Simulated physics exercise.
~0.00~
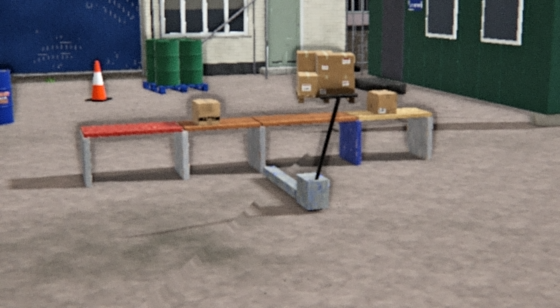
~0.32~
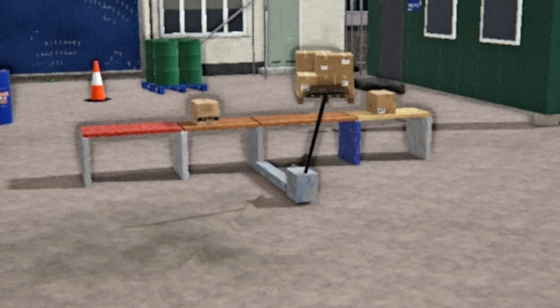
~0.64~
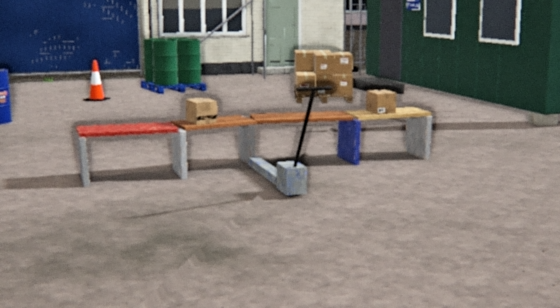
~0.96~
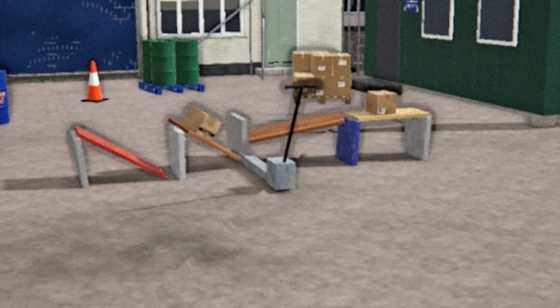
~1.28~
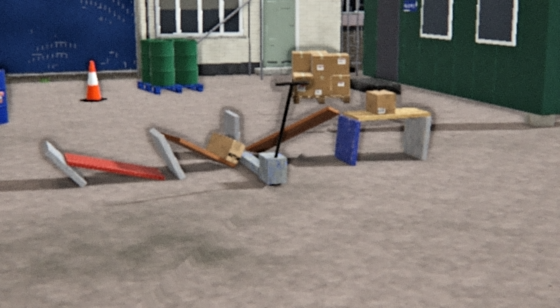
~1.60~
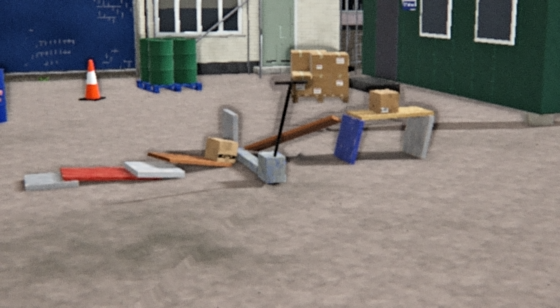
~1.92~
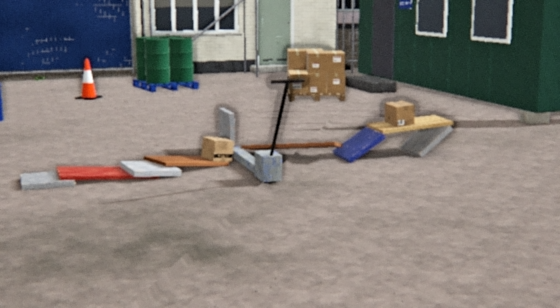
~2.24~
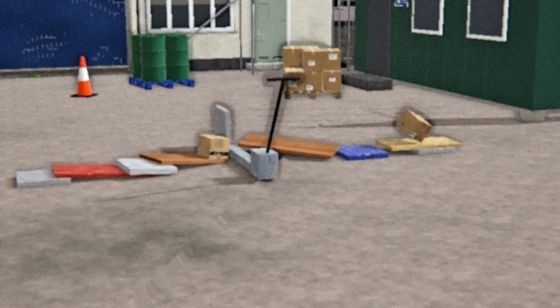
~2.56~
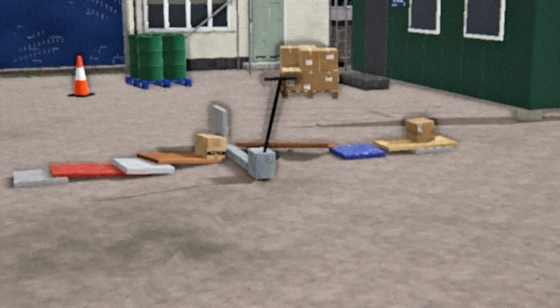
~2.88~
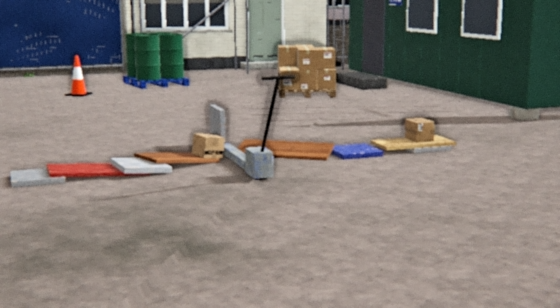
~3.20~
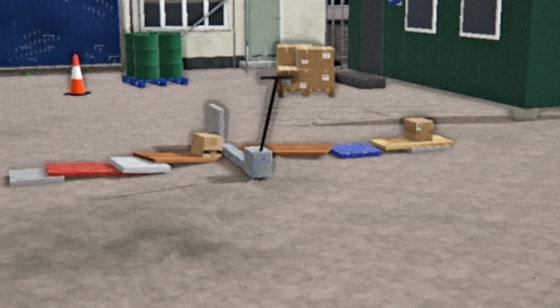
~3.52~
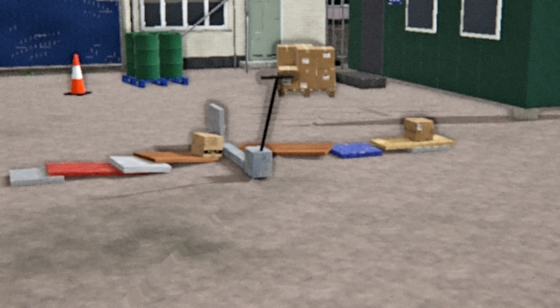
To begin with, a low row of boards rests on upright supports in a yard, with small cartons on top and a jack standing at the middle. The jack slides left and slightly away, and the red board at the left and the orange board beside it tip down. The two leftmost uprights then topple to the left, and a carton slides down to the ground. Next the blue upright leans over and falls, bringing down the yellow board and its carton on the right. Finally the jack rests beside one standing grey upright, with the other pieces lying flat.
